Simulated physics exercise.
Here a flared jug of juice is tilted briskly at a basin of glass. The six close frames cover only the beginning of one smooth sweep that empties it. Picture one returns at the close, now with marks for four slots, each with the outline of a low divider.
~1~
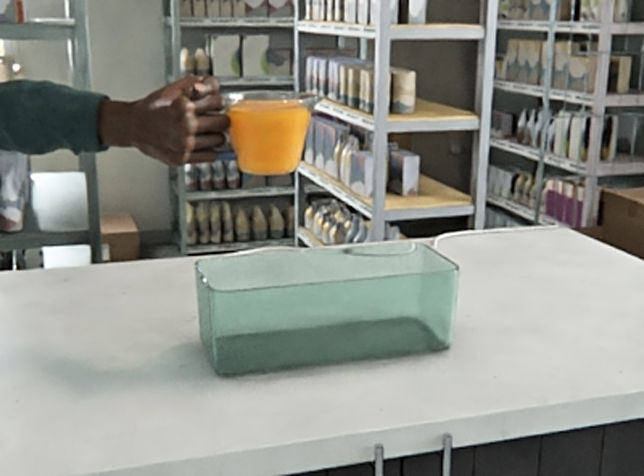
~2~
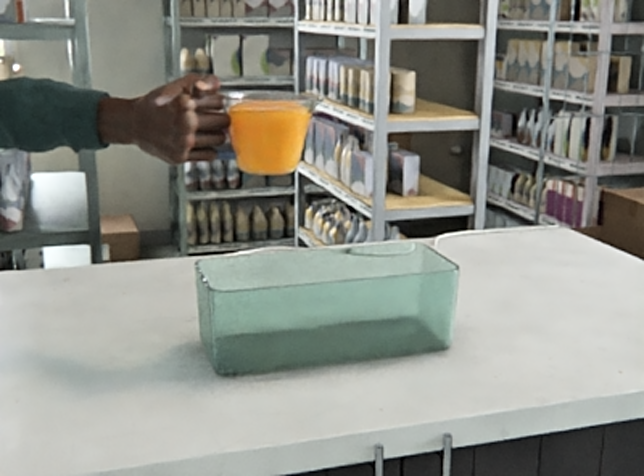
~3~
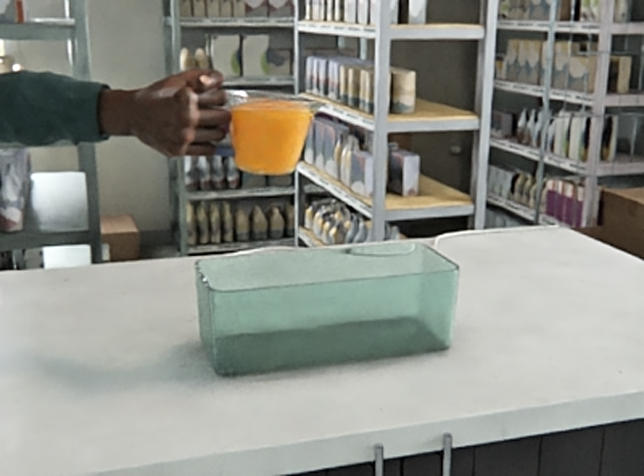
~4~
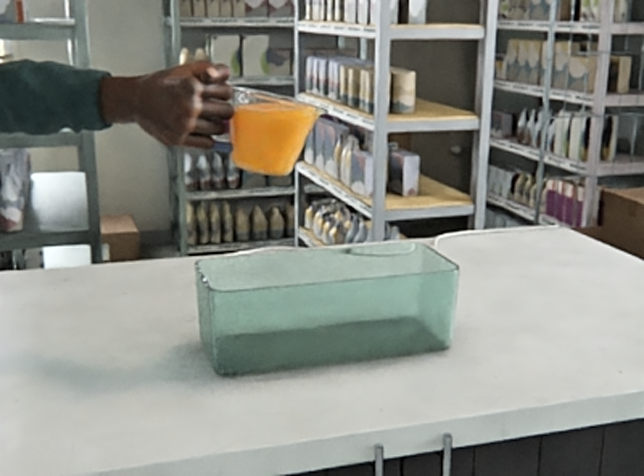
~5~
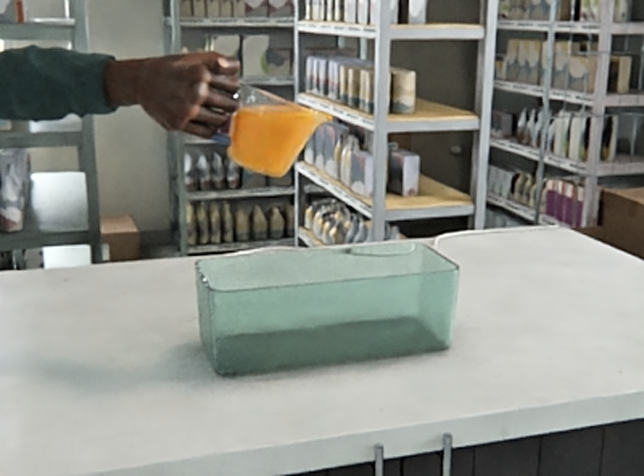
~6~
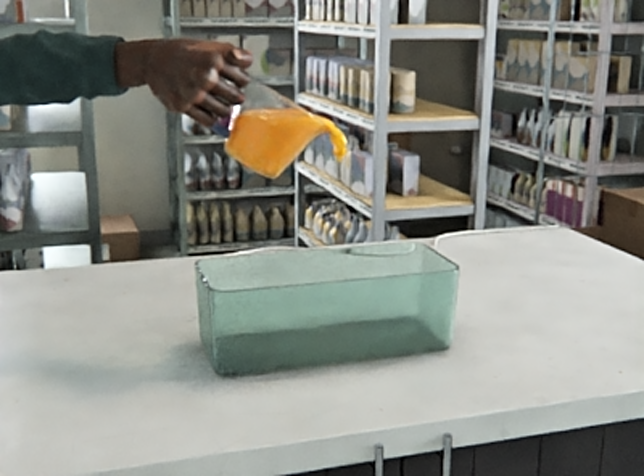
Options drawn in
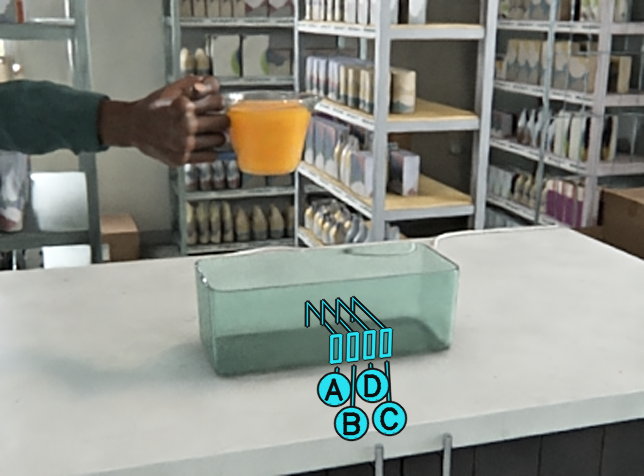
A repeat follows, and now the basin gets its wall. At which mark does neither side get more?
It is C.
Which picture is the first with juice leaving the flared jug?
In picture 5.
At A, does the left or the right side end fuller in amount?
More ends on the right.
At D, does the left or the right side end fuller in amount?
The right one.
In cyan, A at (337, 368); B at (353, 366); C at (386, 362); D at (370, 364).
With A, about 7 % ends left of the wall and 90 % right of it.
With B, about 13 % ends left of the wall and 85 % right of it.
With C, about 52 % ends left of the wall and 46 % right of it.
With D, about 25 % ends left of the wall and 74 % right of it.
